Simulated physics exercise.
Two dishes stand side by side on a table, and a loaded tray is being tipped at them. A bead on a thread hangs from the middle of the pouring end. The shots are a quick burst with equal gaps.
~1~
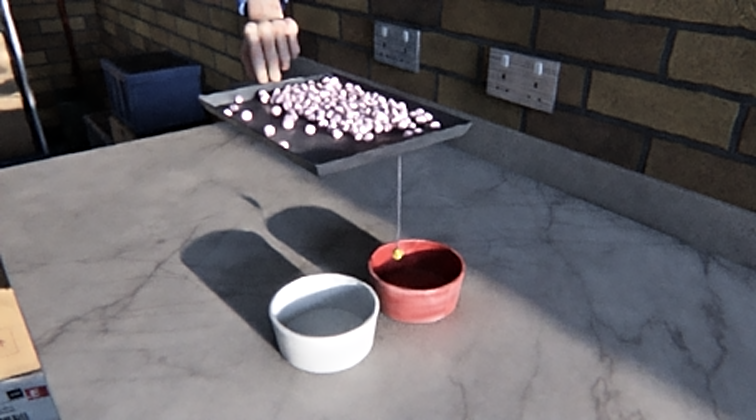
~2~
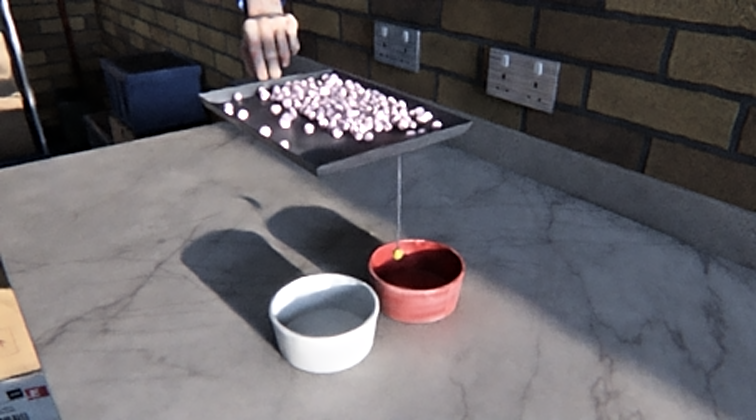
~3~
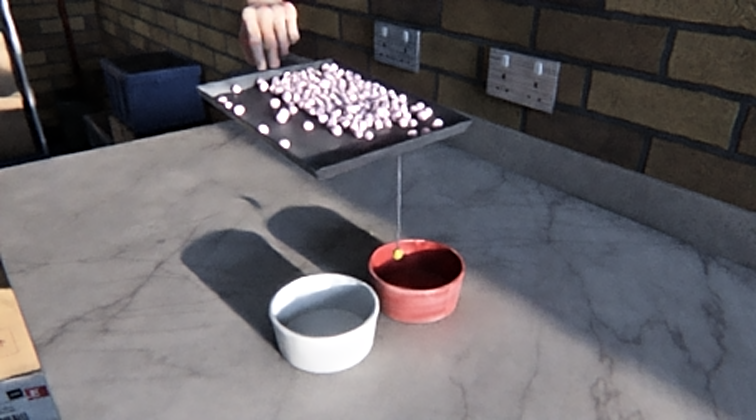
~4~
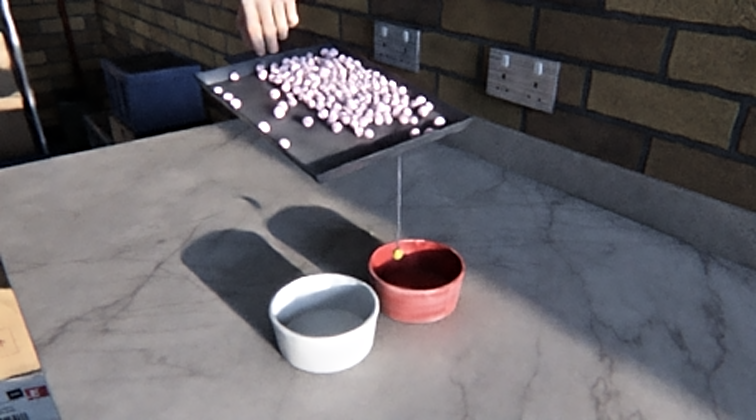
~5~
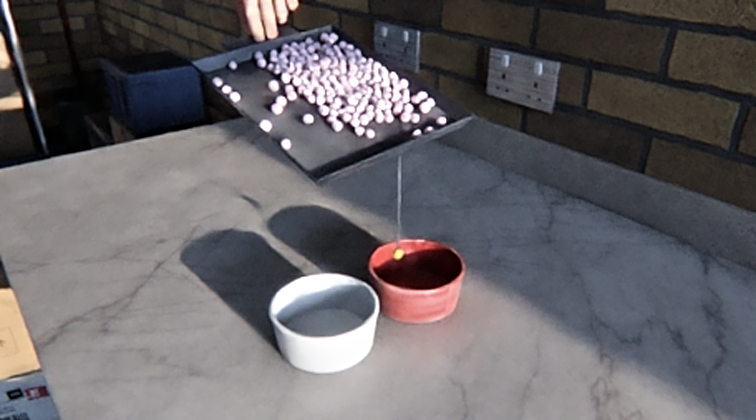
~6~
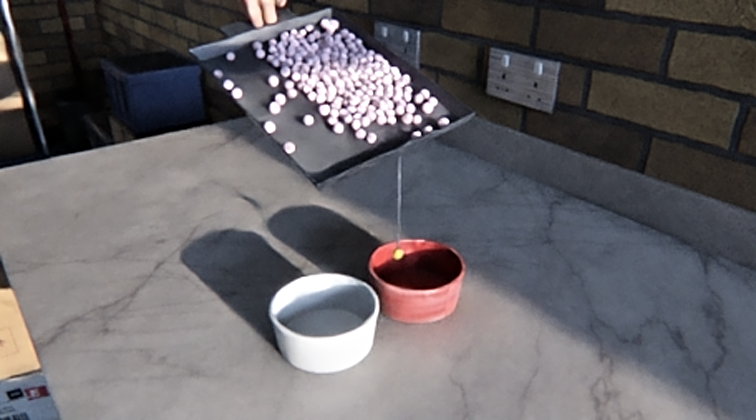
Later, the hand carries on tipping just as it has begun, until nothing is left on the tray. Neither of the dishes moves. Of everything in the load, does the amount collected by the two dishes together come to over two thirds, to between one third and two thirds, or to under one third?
It comes to between one third and two thirds.
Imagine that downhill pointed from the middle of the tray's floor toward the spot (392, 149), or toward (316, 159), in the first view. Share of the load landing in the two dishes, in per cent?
20 % and 60 %.
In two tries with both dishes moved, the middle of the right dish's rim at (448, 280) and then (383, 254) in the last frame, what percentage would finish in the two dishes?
Some 70 percent in the first case, 10 percent in the second.
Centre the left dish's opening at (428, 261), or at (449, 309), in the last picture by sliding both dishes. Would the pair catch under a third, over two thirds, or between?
For the first try it's under a third, and for the second it's under a third.
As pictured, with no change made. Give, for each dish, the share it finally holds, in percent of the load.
Final split: Left dish some 50 per cent, right dish some 0 per cent.
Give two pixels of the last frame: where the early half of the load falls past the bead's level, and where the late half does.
First roughly (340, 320), then roughly (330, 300).
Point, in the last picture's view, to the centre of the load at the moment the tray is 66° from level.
The load is centred about (347, 306).
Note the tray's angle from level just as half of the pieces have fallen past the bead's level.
65° or so.
Soon, tray tipped steeply; about a quarter on the tray; about a quarter in the left dish; a stray few in the right dish; about a third outside both; about a quarter in the air.
A while on, tray tipped past a quarter turn; about half in the left dish; a stray few in the right dish; about half outside both.
Towards the end, tray tipped past a quarter turn; about half in the left dish; a stray few in the right dish; about half outside both.
Finally, tray tipped past a quarter turn; about half in the left dish; a stray few in the right dish; about half outside both.
